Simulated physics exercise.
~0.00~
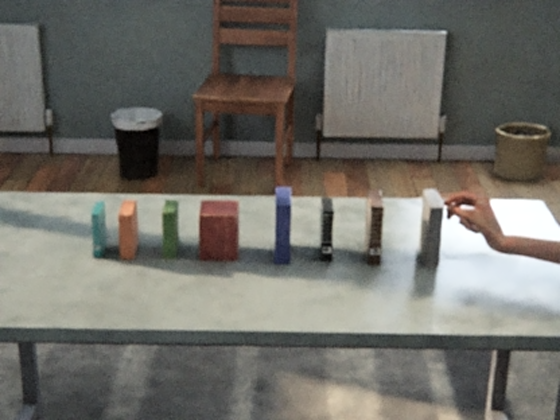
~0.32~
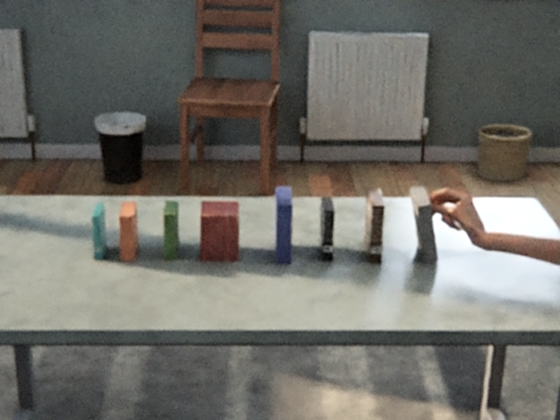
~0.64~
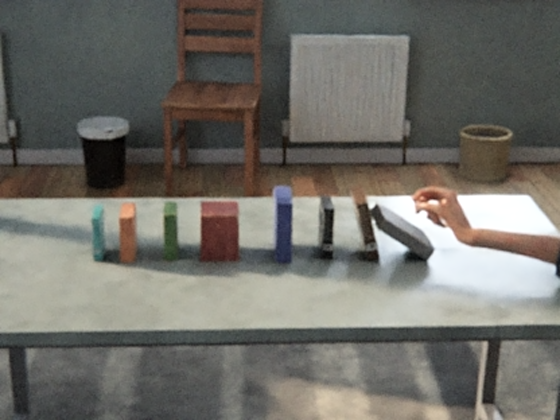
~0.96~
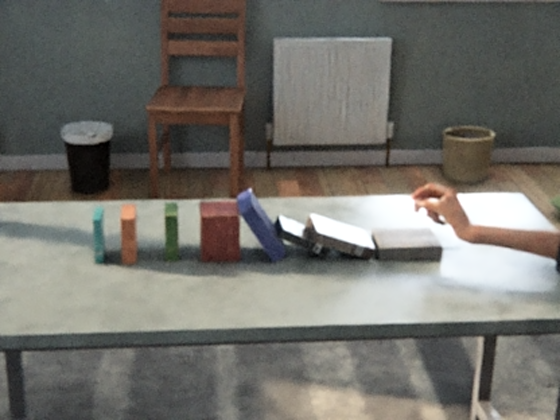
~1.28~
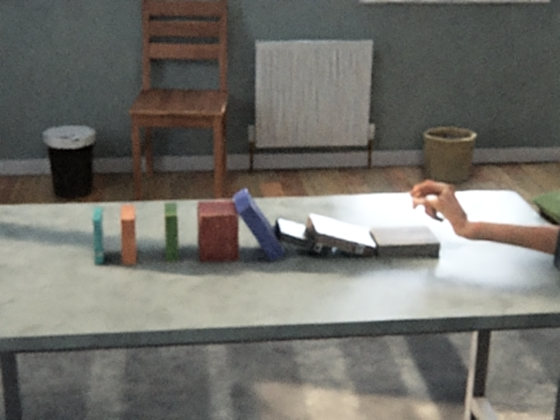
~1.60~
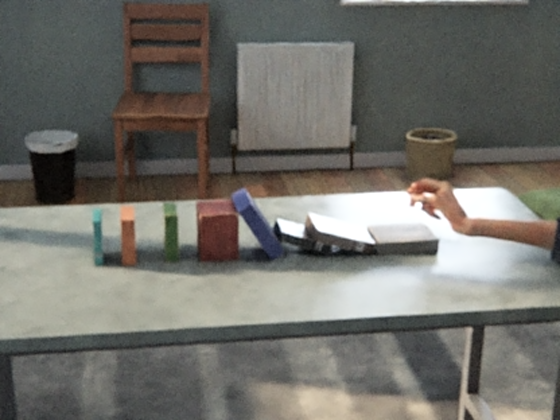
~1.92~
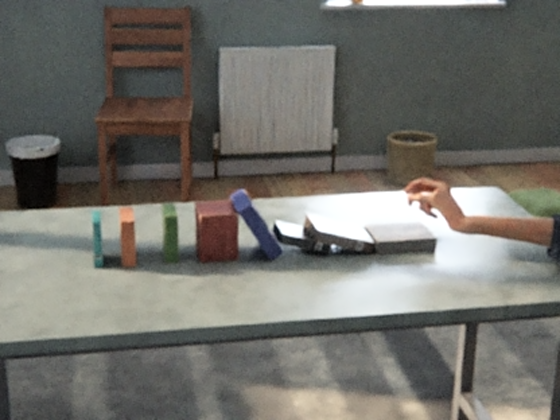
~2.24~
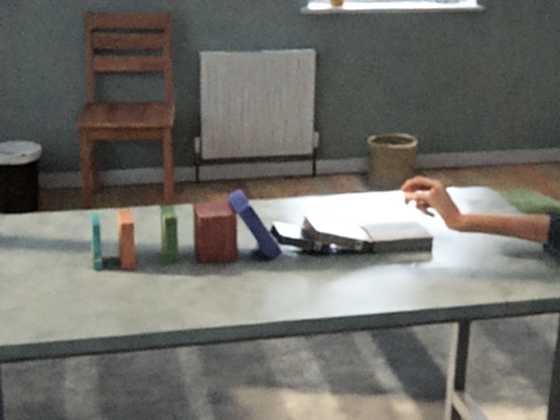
In a grey-walled room with a wooden chair, a radiator and two bins behind, a pale table is seen from the front as the view drifts slowly sideways. Eight upright blocks stand in a row, from left turquoise, orange, green, a wide red one, tall blue, black, brown and grey. A hand at the right tips the grey block leftward into the brown one. The brown block knocks down the black one, which pushes the blue one over against the red block. Grey, brown and black end up lying down, blue leans on red, and the remaining four stay standing.
